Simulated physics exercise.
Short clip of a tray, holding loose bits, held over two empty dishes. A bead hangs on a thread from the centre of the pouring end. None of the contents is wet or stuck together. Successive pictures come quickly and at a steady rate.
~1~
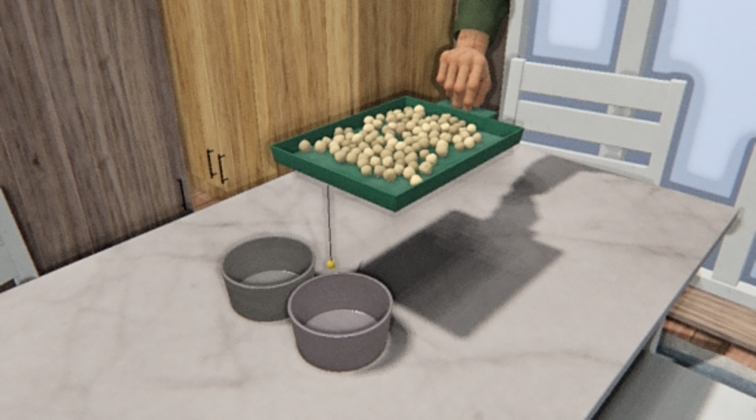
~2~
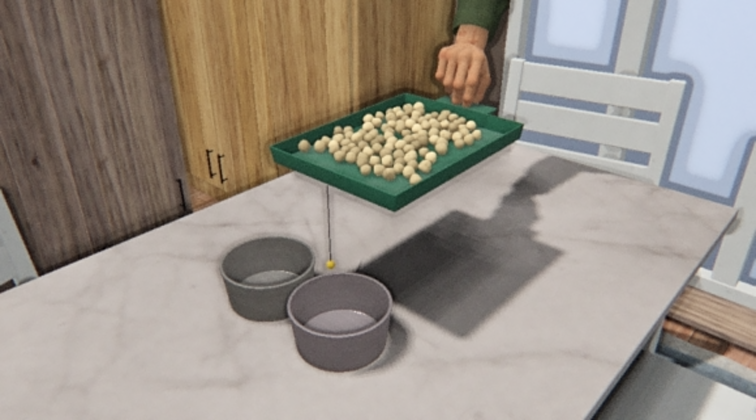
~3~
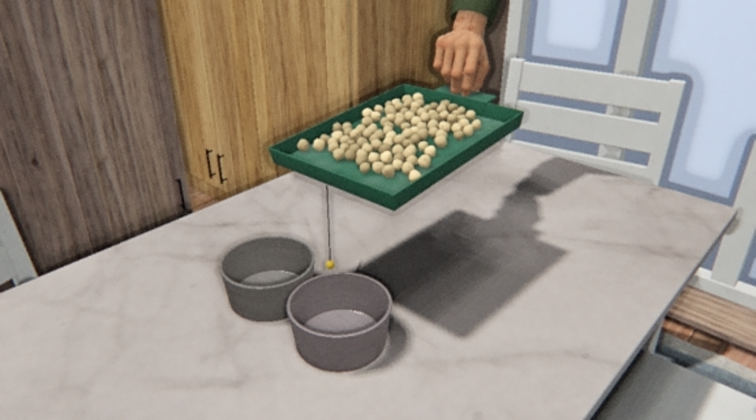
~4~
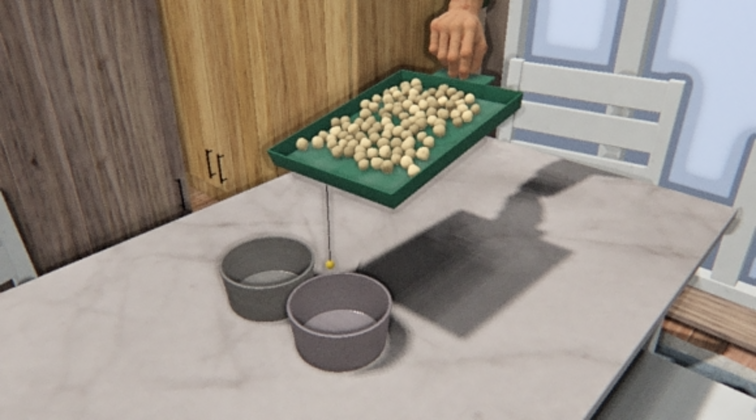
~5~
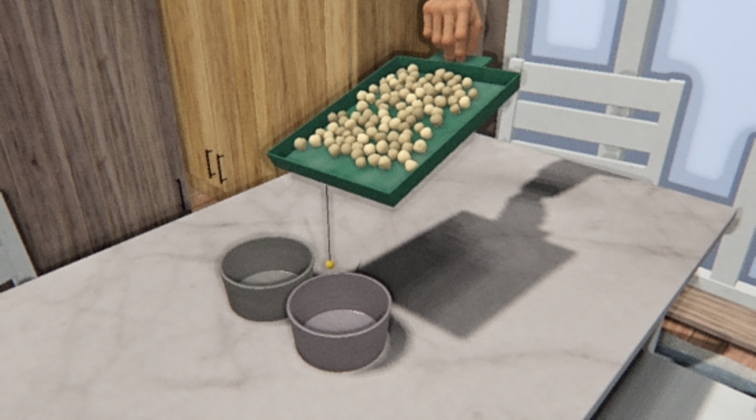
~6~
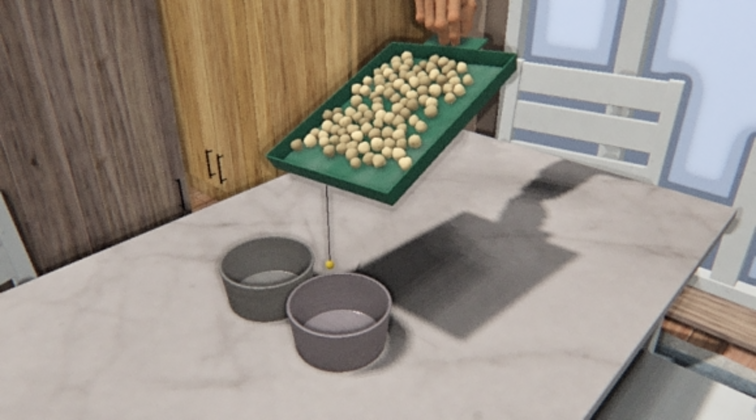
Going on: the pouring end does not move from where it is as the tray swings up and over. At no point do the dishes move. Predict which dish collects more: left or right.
Left.
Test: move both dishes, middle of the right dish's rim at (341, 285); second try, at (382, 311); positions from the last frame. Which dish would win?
Note: Try one - the dish on the left side; try two - the dish on the left side.
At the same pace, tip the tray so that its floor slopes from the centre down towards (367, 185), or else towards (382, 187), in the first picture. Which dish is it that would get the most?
Results - the dish on the right side first, the dish on the right side second.
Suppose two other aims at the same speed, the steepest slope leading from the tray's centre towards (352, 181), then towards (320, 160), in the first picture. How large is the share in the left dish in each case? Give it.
The first try yields 10 percent and the second 80 percent.
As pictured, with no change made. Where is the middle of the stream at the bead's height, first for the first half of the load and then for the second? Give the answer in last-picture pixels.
At about (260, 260), then at (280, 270).
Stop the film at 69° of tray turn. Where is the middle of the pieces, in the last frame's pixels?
Somewhere about (313, 136).
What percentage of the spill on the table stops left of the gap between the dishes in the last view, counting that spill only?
Left portion: Around 100 %.
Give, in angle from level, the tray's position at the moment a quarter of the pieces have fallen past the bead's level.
Around 110° at that moment.
Soon, tray tipped steeply; nearly all on the tray; a stray few in the air.
A while on, tray tipped past a quarter turn; about half on the tray; a stray few in the right dish; about a quarter in the left dish; a small part outside both; about a quarter in the air.
Towards the end, tray tipped past a quarter turn; a small part in the right dish; about two thirds in the left dish; about a quarter outside both.
Finally, tray tipped past a quarter turn; a small part in the right dish; about two thirds in the left dish; about a quarter outside both.
